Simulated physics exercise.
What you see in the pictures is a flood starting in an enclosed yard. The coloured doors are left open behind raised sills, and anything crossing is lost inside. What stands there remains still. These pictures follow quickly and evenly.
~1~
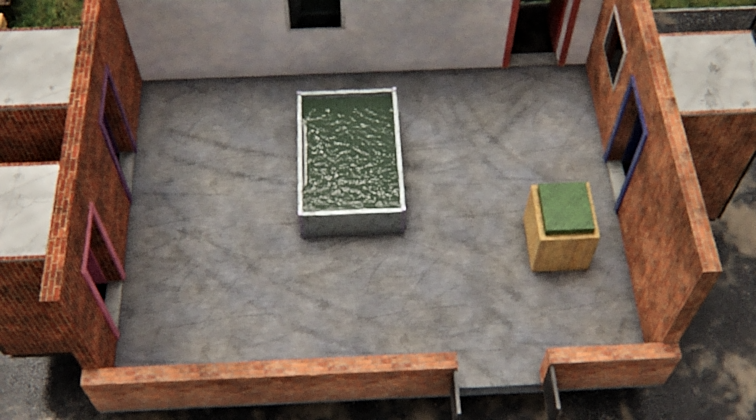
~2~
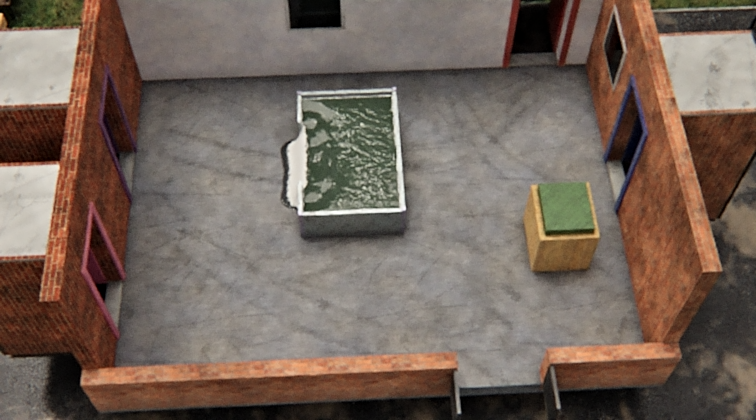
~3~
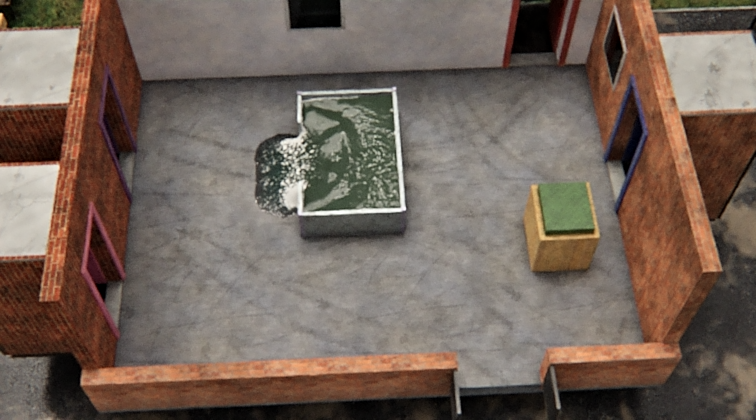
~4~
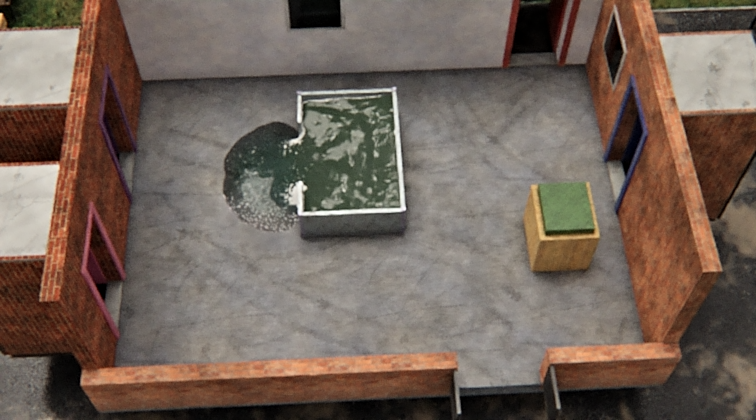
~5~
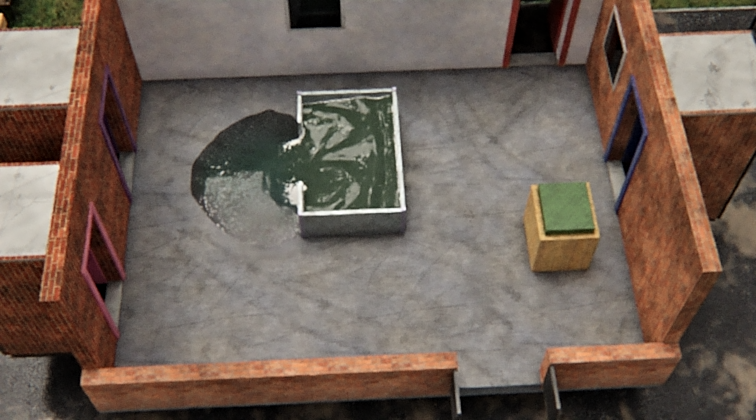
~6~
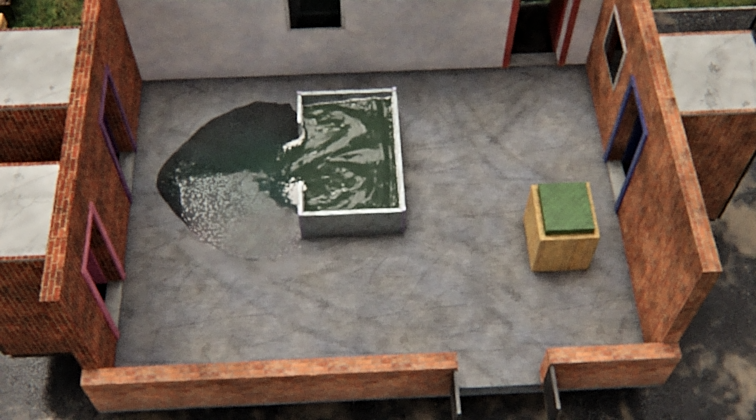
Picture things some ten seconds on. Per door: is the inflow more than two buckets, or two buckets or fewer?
At the end, red door: Inside the limit; purple door: Past the limit; blue door: Inside the limit; pink door: Past the limit.
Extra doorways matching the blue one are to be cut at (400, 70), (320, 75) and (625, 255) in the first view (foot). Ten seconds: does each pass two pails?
Same order as asked - stays within the limit, stays within the limit and stays within the limit.
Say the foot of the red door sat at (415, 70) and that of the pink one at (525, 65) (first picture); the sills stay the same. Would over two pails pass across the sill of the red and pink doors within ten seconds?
Going through them, I find the red door escapes flooding and the pink door escapes flooding.
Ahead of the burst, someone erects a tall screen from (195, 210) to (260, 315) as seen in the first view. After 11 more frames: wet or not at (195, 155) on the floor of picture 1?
Spot check: Submerged.
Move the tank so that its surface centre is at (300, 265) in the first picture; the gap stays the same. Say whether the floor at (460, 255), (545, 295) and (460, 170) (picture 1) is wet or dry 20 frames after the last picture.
Log: No flood; no flood; no flood.
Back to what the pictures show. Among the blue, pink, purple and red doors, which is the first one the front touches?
If you ask me, it's the purple door.
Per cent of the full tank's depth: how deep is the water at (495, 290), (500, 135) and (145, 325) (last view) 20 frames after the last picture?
Depths of roughly 0, 0 and 10 per cent.
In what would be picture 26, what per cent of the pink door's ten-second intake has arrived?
Roughly 35 %.
A moment on, water covers 20 % of the floor; the red door not reached, the purple door over two buckets in, the blue door not reached, the pink door not reached.
Next, water covers 25 % of the floor; the red door not reached, the purple door far over two buckets in, the blue door not reached, the pink door under two buckets in.
Then, water covers 30 % of the floor; the red door not reached, the purple door far over two buckets in, the blue door not reached, the pink door over two buckets in.
Later, water covers 55 % of the floor; the red door not reached, the purple door far over two buckets in, the blue door not reached, the pink door over two buckets in.
In the end, water covers 85 % of the floor; the red door wet at the sill, nothing in, the purple door far over two buckets in, the blue door wet at the sill, nothing in, the pink door far over two buckets in.
